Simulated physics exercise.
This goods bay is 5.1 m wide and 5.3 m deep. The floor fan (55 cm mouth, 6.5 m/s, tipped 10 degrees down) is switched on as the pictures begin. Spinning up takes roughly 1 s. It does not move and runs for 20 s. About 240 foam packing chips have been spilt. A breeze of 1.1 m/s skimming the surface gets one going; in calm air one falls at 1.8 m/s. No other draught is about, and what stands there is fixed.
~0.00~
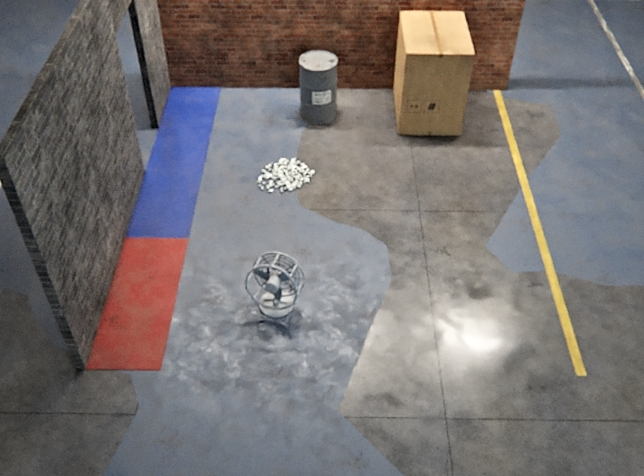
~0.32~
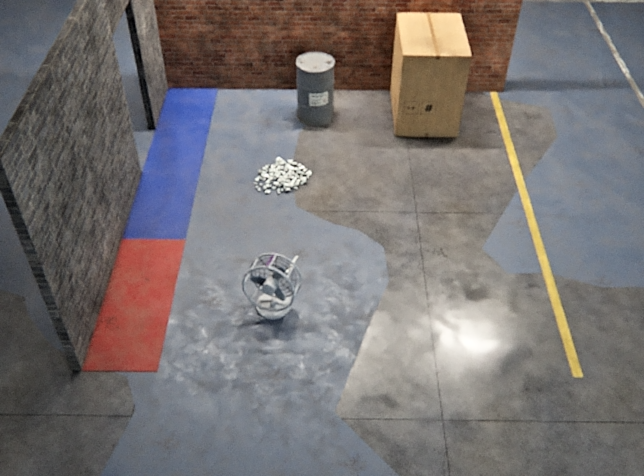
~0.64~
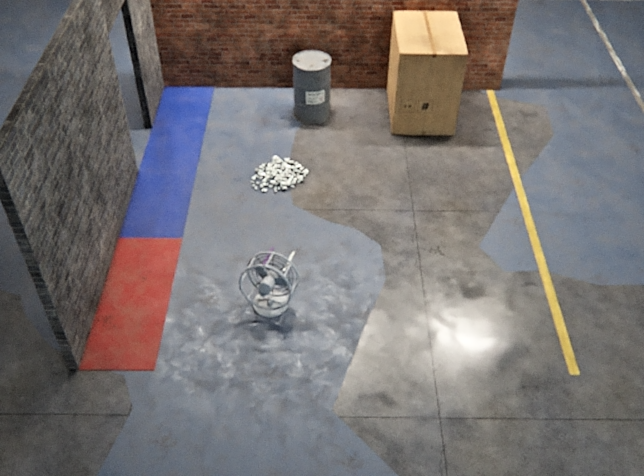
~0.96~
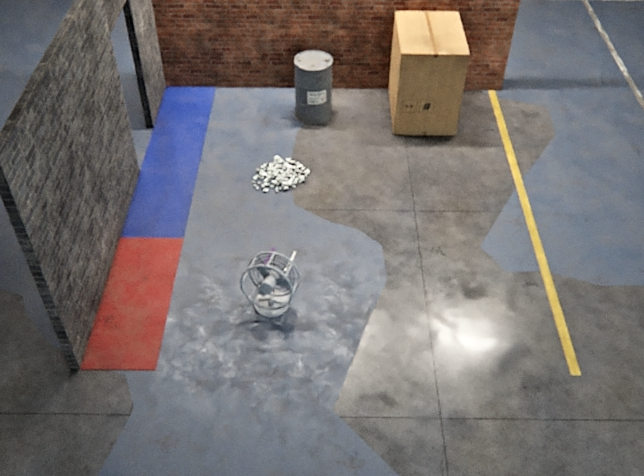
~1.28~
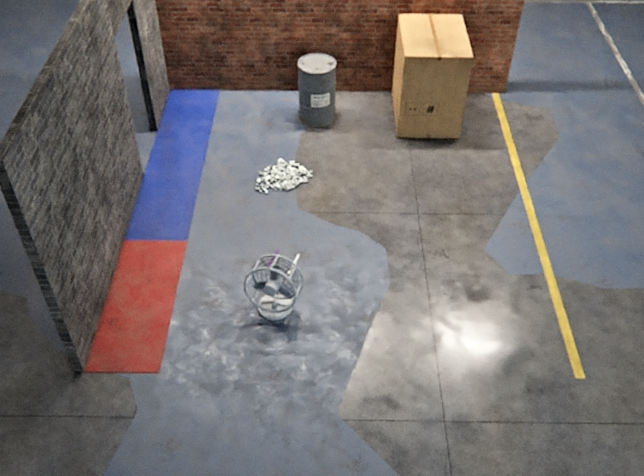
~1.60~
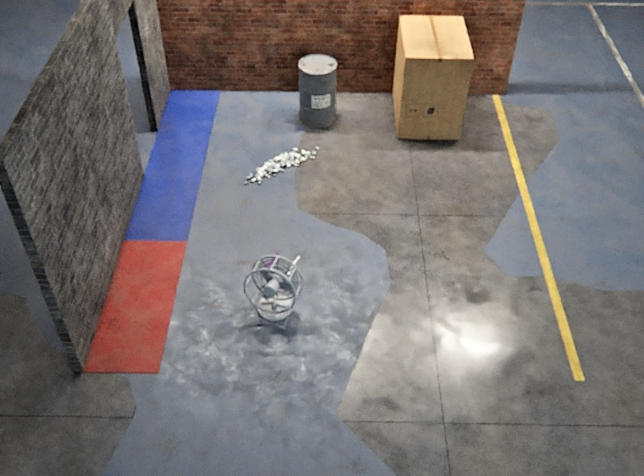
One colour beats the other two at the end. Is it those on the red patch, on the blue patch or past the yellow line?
The biggest group is at the blue one.
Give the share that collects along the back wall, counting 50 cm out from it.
About 40 %.
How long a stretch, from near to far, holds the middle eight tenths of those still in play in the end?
About 1.6 m.
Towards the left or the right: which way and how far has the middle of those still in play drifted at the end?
To the left, by about 1.8 m.
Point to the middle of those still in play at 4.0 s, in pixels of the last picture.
Near (221, 100).
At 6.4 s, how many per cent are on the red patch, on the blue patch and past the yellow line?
About 0 % red, 80 % blue, 0 % yellow.
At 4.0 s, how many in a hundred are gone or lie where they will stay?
Near 2 %.
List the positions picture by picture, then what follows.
In the first frame, the middle of the foam packing chips is near (287, 176), none has stirred yet and the mouth of the floor fan is at (275, 281).
In the second frame, the middle of the foam packing chips is near (284, 177), none has stirred yet, the yellow line is centred on (531, 205), the red patch is centred on (138, 300) and the blue patch is centred on (176, 155).
In the third frame, the middle of the foam packing chips is near (281, 176), none has stirred yet, the top of a barrel is at (312, 60) and the top of a large carton is at (429, 31).
In the fourth frame, the middle of the foam packing chips is near (282, 176) and none has stirred yet.
In the fifth frame, the middle of the foam packing chips is near (284, 177), the farthest in sight from the floor fan is at (293, 163) and about 10 % have left their places.
In the sixth frame, the middle of the foam packing chips is near (281, 162), the farthest in sight from the floor fan is at (317, 148) and about 90 % have left their places.
After 4.0 s, 0 % are past the yellow line, 0 % on the red patch and 46 % on the blue patch; the middle of those still in play is near (221, 100); 2 % have settled or left.
After 6.4 s, 0 % are past the yellow line, 0 % on the red patch and 76 % on the blue patch; the middle of those still in play is near (184, 101); 9 % have settled or left.
After 11.0 s, 0 % are past the yellow line, 0 % on the red patch and 85 % on the blue patch; the middle of those still in play is near (174, 103); 11 % have settled or left.
After 20.0 s, at the end, 0 % are past the yellow line, 0 % on the red patch and 80 % on the blue patch; the middle of those still in play is near (165, 126).
